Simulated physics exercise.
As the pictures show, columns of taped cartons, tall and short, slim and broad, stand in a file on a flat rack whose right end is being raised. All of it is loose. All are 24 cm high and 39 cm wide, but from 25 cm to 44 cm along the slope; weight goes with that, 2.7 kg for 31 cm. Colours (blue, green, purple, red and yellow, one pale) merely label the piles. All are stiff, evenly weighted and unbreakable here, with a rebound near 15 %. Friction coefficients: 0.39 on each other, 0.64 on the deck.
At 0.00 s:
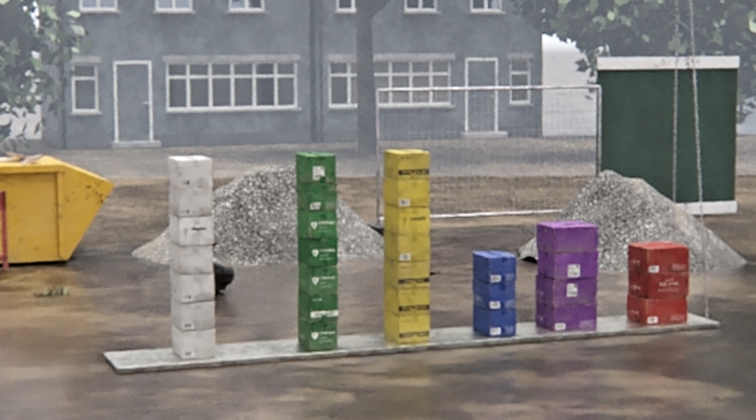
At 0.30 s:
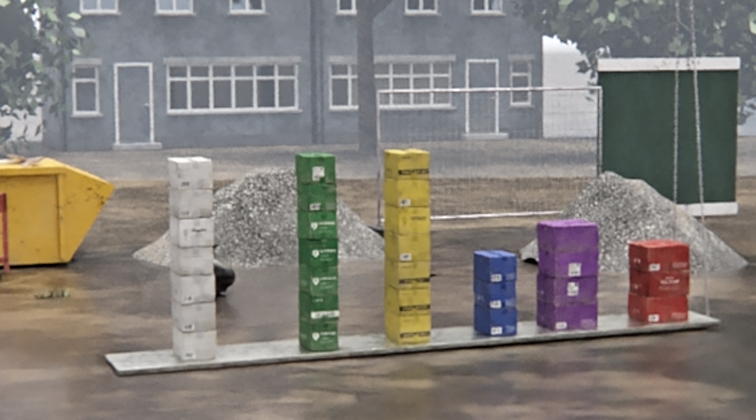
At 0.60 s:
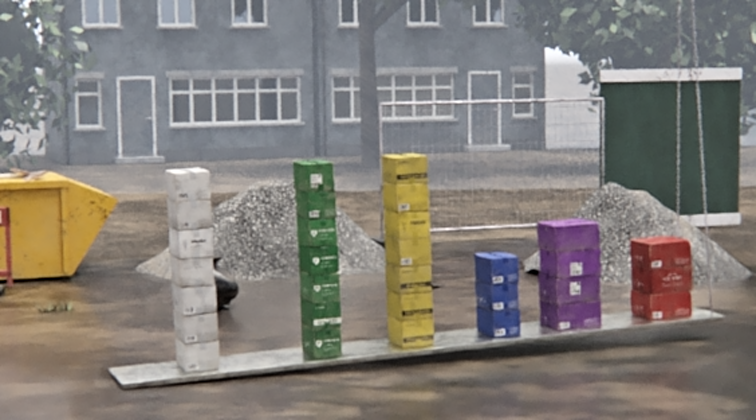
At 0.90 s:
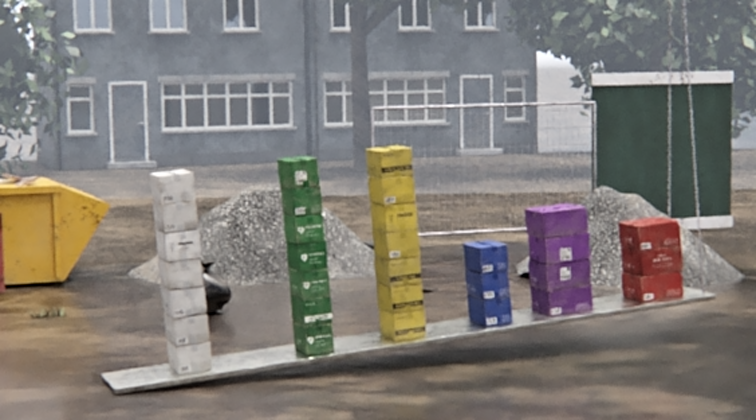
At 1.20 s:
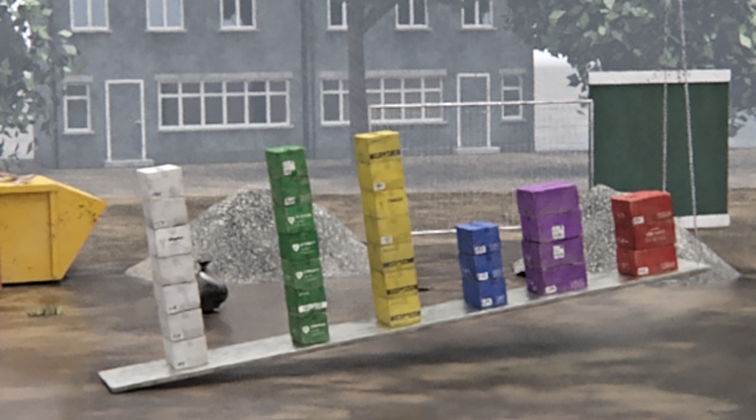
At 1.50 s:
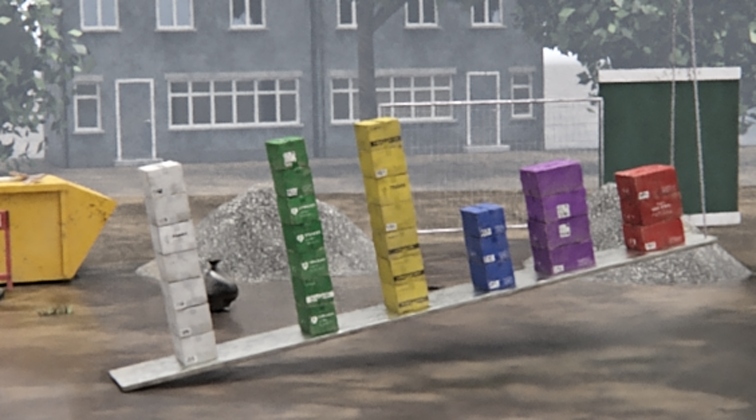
Six stacks of taped cartons, white, green, yellow, blue, purple and red from left to right, stand on a long pale board on muddy ground, seen from the front. Behind them are a yellow skip, gravel heaps, a wire fence, a green panel and a grey-blue house. The board's right end rises gradually and the stacks lean left with it, while the view shifts very slightly.
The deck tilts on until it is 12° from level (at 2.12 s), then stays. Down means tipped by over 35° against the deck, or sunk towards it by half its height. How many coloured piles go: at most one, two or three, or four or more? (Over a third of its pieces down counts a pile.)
It takes two or three of them.
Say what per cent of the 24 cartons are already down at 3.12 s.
By then 60 per cent.
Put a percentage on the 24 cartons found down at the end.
Near 60 per cent.
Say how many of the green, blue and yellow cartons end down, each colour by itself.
By colour: Green 7, blue 0, yellow 7.
After 2.02 s, slope 12°; none of the 24 other cartons down, 12 disturbed; top green carton 5° from how it stood; top yellow carton 7 cm from its place.
After 2.62 s, slope 12°; 7 of the 24 other cartons down; top green carton 44° from how it stood, 35 cm lower; top yellow carton 28° from how it stood, 11 cm lower.
After 3.12 s, slope 12°; 14 of the 24 other cartons down; top green carton on its side; top yellow carton on its side.
In the end (4.4 s), slope 12°; 14 of the 24 other cartons down; top yellow carton on its side; top green carton on its side. Wrecked, green and yellow. From the last view, middles, top yellow carton near (138, 318), top green carton near (23, 358).
